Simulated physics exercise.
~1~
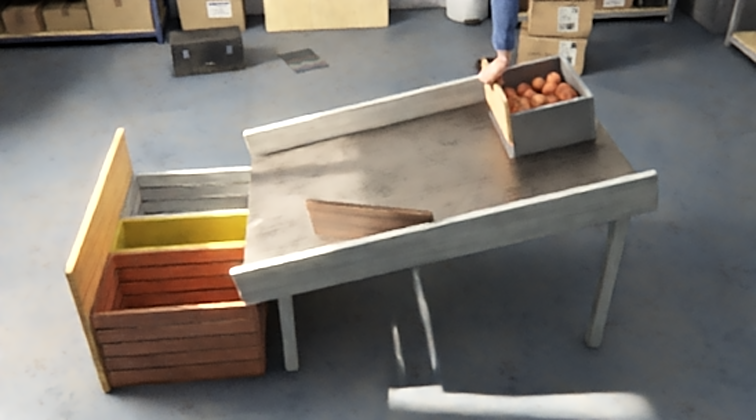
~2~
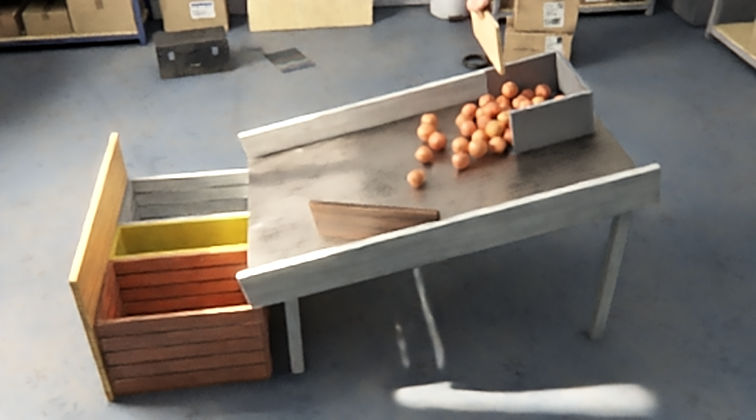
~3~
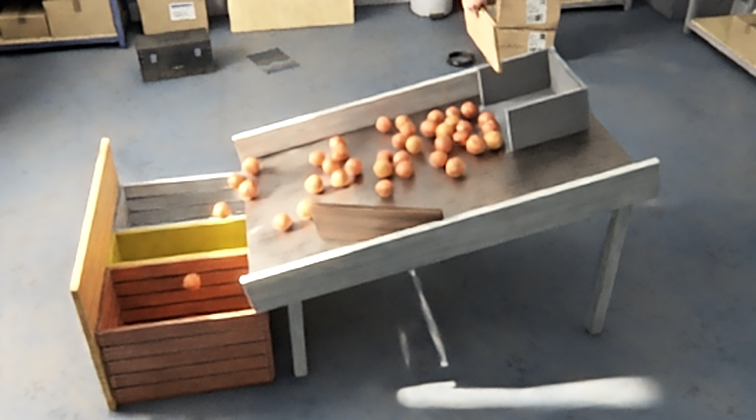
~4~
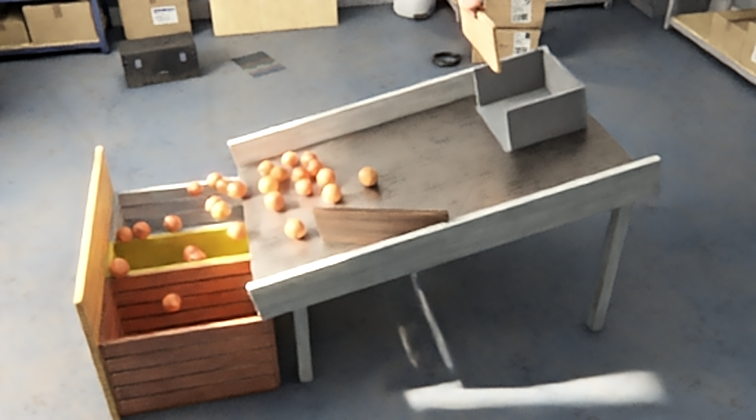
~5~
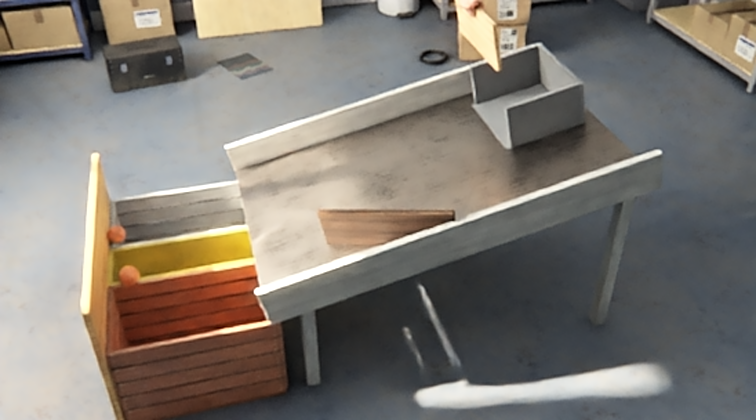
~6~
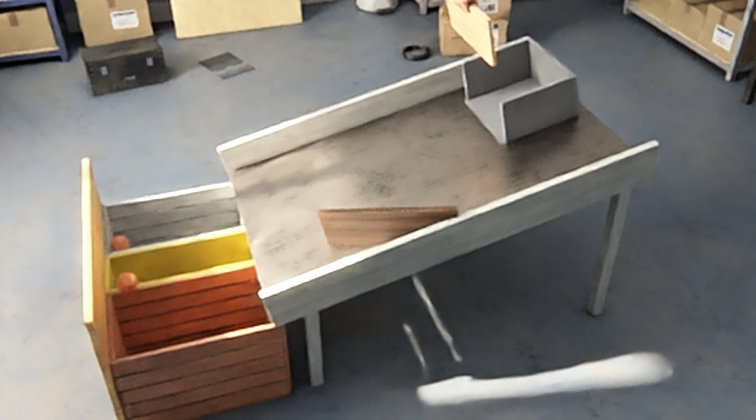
Oranges rolling down a sloping table past an angled board into three tubs after a hand lifts the grey pen's gate.
